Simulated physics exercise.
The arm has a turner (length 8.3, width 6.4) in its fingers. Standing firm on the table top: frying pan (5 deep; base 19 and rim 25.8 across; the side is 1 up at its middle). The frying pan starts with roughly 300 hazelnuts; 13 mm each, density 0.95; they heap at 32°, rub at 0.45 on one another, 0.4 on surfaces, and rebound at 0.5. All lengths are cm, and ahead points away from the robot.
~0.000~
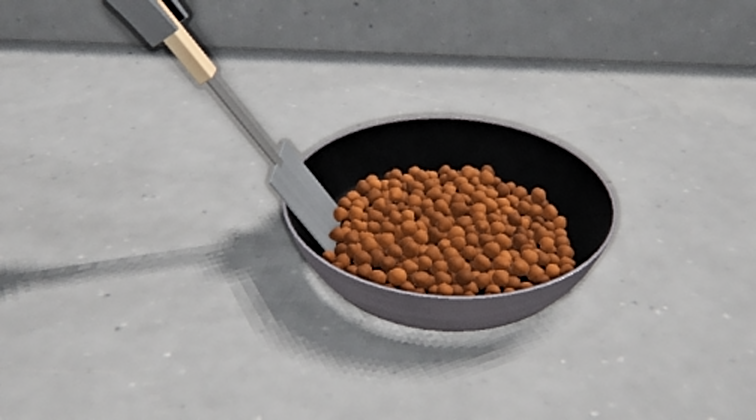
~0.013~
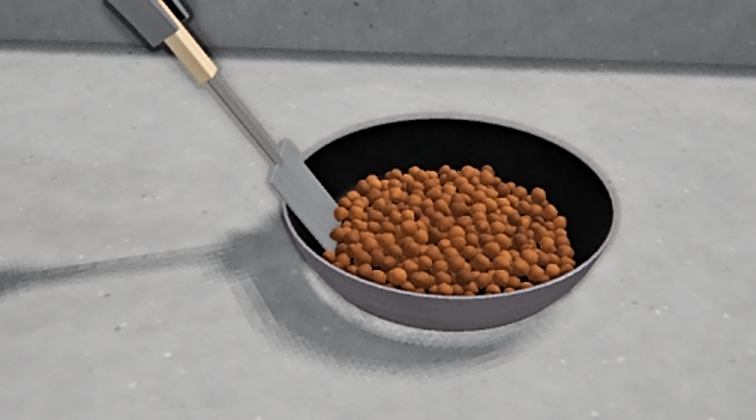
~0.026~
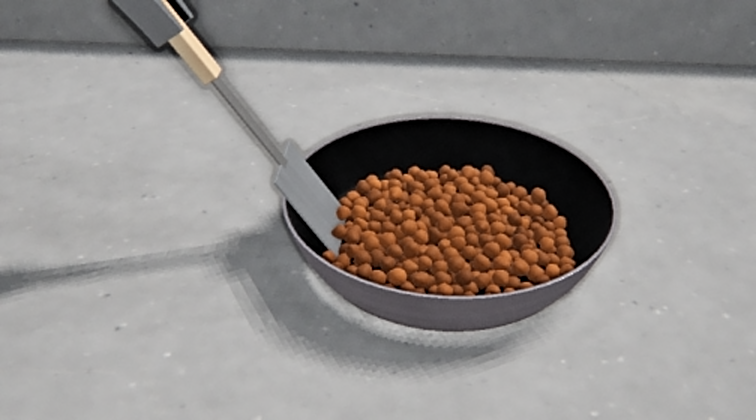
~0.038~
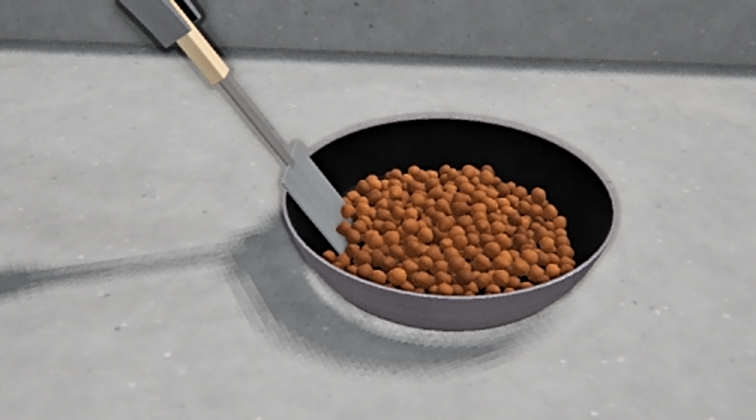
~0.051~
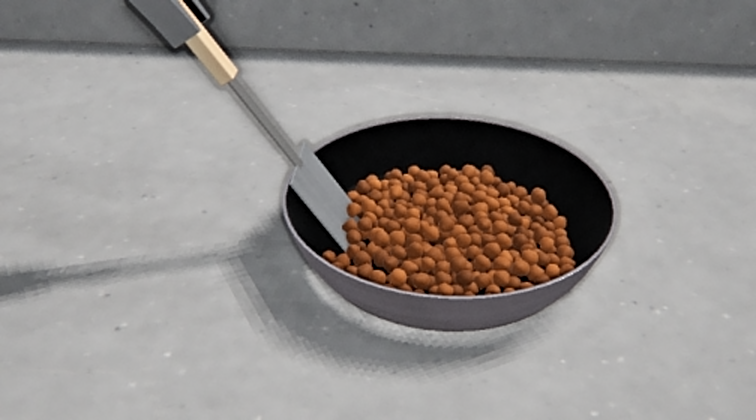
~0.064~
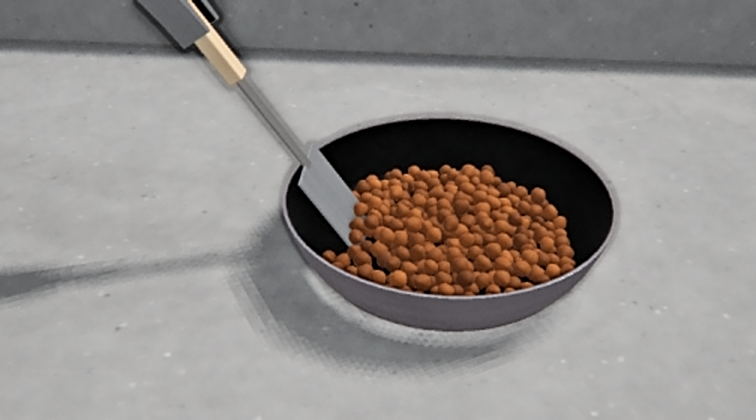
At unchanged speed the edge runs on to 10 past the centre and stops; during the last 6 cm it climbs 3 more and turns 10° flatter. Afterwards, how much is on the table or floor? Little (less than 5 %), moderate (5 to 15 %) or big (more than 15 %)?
Answer: Moderate; 5 to 15 % of the hazelnuts finish on the table or floor.
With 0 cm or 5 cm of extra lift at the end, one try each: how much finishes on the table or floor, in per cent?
Some 5 and 10 per cent.
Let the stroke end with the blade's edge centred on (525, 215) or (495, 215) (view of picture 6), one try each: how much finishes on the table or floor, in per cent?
Some 0 and 0 per cent.
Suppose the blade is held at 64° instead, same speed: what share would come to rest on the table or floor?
In that case some 10 per cent.
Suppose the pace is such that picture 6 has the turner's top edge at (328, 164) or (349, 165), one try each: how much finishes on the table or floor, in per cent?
About 20 and 25 per cent.
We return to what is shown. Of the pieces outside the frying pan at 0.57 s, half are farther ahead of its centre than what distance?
Roughly 18 cm.
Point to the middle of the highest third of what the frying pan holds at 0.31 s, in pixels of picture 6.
At about (531, 219).
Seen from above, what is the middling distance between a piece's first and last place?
About 3 cm.
After 0.18 s, sloping 56°, highest piece 5 above the table; 296 in the frying pan.
After 0.31 s, sloping 53°, highest piece 6 above the table; 296 in the frying pan.
After 0.57 s, sloping 46°, highest piece 8 above the table; 275 in the frying pan, 18 on the table or floor, 3 on the blade or in flight.
After 1.62 s, sloping 46°, highest piece 6 above the table; 275 in the frying pan, 21 on the table or floor.
In the end, 275 in the frying pan, 21 on the table or floor. That is 7 % on the table or floor.
